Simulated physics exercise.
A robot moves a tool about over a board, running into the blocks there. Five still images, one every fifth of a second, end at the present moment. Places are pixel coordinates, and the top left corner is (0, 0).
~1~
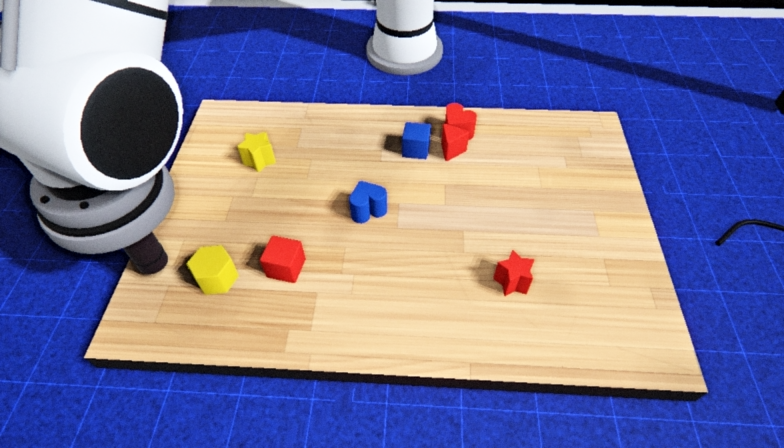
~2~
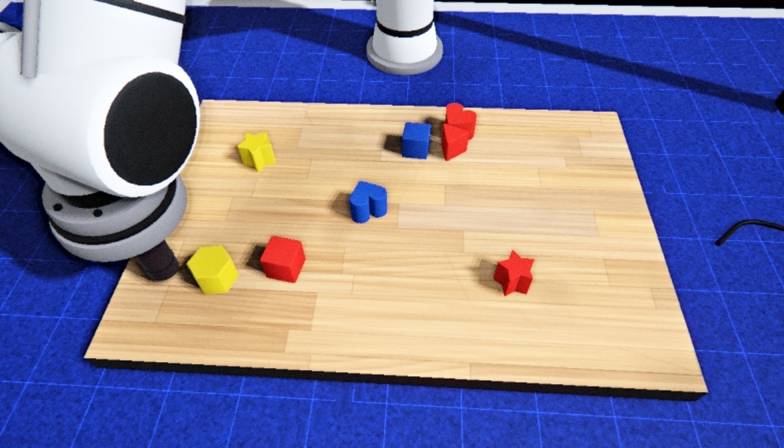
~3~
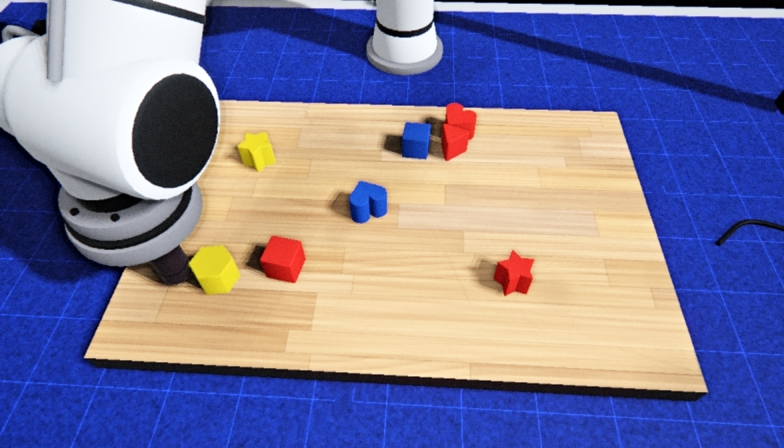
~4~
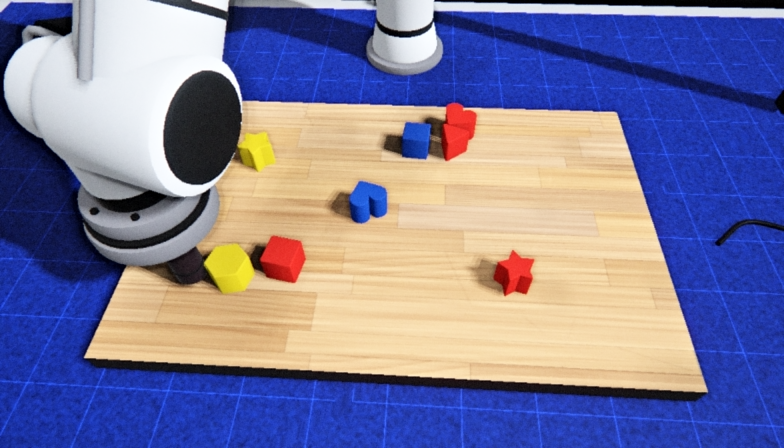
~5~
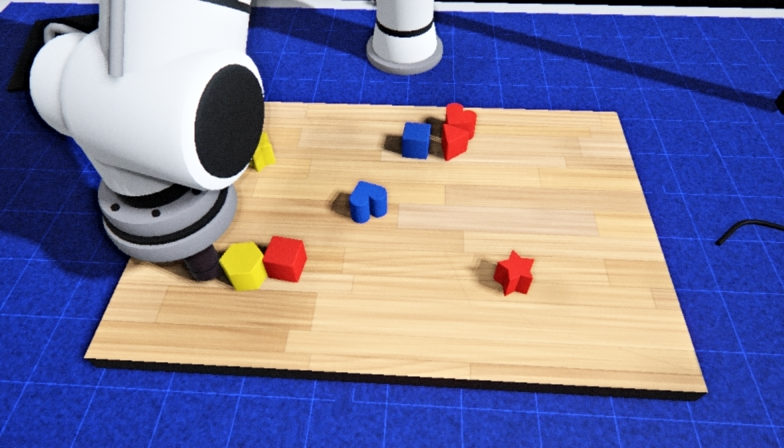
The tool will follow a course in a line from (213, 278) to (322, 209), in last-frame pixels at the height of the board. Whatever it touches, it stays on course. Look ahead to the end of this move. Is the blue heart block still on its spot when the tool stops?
Going by the path, yes.
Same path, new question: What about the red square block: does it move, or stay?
Shifted out of place.
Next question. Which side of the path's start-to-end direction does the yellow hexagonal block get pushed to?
To the right.
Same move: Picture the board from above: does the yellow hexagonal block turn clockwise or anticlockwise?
Answer: Clockwise.
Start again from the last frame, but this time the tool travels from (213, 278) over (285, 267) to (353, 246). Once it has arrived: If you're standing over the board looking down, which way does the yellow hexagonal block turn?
The turn is clockwise.
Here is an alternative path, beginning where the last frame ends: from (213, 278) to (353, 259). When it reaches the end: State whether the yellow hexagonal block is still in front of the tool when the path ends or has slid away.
The tool still drives it.
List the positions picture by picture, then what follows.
In the first frame, lower end of the tool (154, 263), tops of blocks, yellow hexagonal block (209, 261), red square block (281, 250), blue heart block (367, 192).
In the second frame, tool (165, 270), blocks as before.
In the third frame, tool (178, 273), blocks as before.
In the fourth frame, tool (193, 273), yellow hexagonal block (226, 260).
In the fifth frame, tool (208, 270), yellow hexagonal block (241, 257), red square block (282, 250), blue heart block (367, 192).
On the path given first. One third of the way, tool (250, 244); yellow hexagonal block (275, 248), turned 55° clockwise; red square block (309, 255).
Two thirds of the way, tool (287, 221); yellow hexagonal block (293, 237), turned 90° clockwise; red square block (319, 259), turned 15° clockwise.
At the end, tool (321, 200); yellow hexagonal block (293, 237), turned 90° clockwise; red square block (319, 259), turned 15° clockwise; blue heart block not moved.
